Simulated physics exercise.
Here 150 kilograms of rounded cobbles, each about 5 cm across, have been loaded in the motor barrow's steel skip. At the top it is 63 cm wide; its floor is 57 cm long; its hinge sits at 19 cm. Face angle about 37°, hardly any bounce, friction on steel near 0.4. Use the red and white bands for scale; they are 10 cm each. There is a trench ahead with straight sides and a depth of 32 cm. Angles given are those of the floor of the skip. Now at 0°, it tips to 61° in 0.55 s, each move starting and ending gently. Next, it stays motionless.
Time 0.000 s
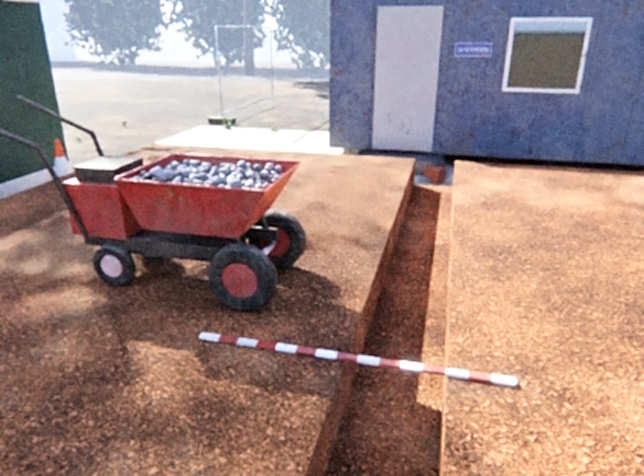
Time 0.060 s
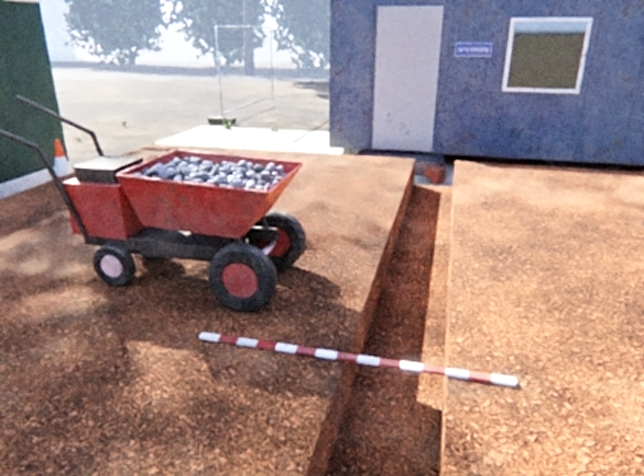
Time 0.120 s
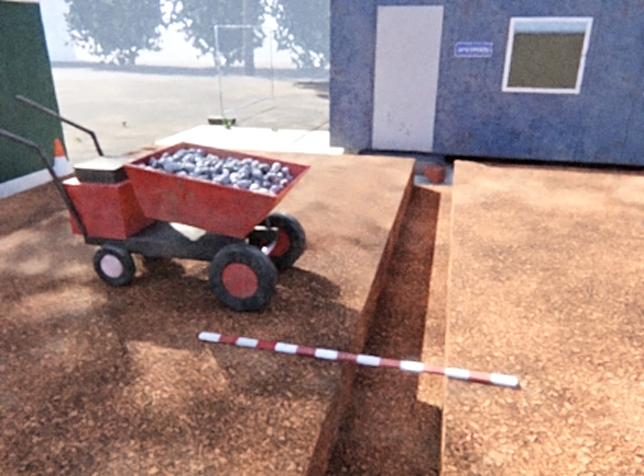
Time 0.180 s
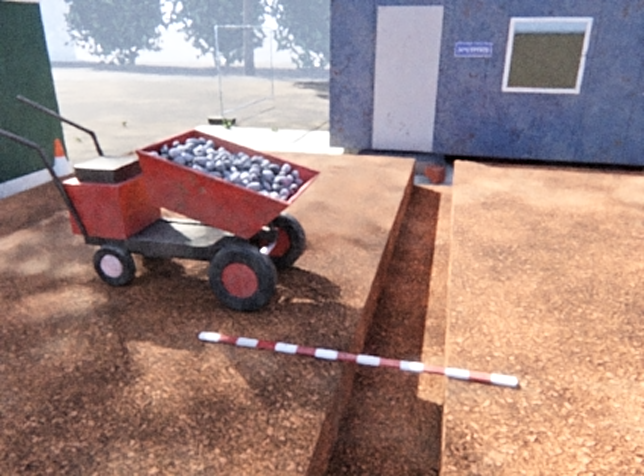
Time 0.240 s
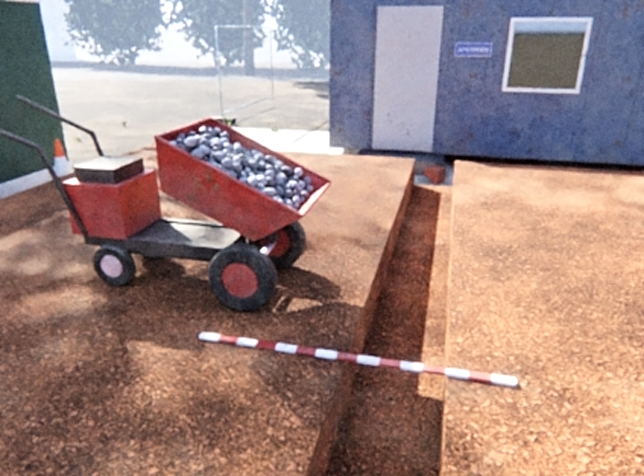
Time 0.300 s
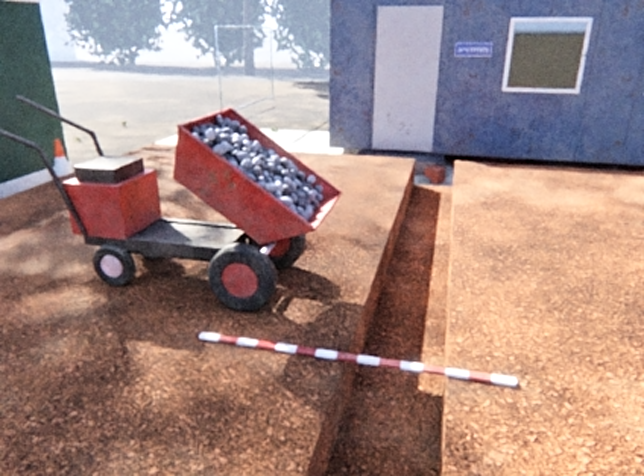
A red skip full of grey stones on a small motor barrow tilted up steadily, its back end rising and its front lip lowering toward the trench on the right, while the wheels stayed still.
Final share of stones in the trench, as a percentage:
68 per cent.
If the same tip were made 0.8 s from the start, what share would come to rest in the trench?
I'd put it at roughly 65 per cent.
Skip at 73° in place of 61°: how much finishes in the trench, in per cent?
Near 95 per cent then.
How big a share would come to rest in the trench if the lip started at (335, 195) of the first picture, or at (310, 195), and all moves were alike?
Around 30 and then 45 percent.
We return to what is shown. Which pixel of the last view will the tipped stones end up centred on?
Their middle lands near (409, 344).
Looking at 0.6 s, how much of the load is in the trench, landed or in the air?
Around 10 per cent of it, at that instant.
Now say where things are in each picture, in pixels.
The first frame shows lip at (264, 192), floor tilted 0°, highest stones at (219, 169).
In the second frame, the skip is at 2°, its lip at (267, 193); the top of the load is at (212, 167); the stones move at 0.5 m/s on average.
The third frame shows lip at (276, 197), floor tilted 7°, highest stones at (196, 158); the stones move at 0.9 m/s on average.
The fourth frame shows lip at (289, 205), floor tilted 15°, highest stones at (194, 146); the stones move at 1.3 m/s on average.
In the fifth frame, the skip is at 25°, its lip at (302, 216); the top of the load is at (205, 134); the stones move at 1.5 m/s on average.
In the sixth frame, the skip is at 35°, its lip at (315, 230); the top of the load is at (224, 125); the stones move at 1.5 m/s on average.
After 0.4 s the floor is at 51°; 100 % in the skip; the foremost stones are at (328, 227).
After 0.6 s the floor is at 61°; 87 % in the skip, 4 % short of the trench, 10 % in the trench; the foremost stones are at (393, 278).
After 1.0 s the floor is at 61°; 41 % in the skip, 4 % short of the trench, 53 % in the trench, 2 % past the trench; the foremost stones are at (504, 315).
After 3.0 s the floor is at 61°; 26 % in the skip, 4 % short of the trench, 68 % in the trench, 2 % past the trench; the foremost stones are at (619, 330).
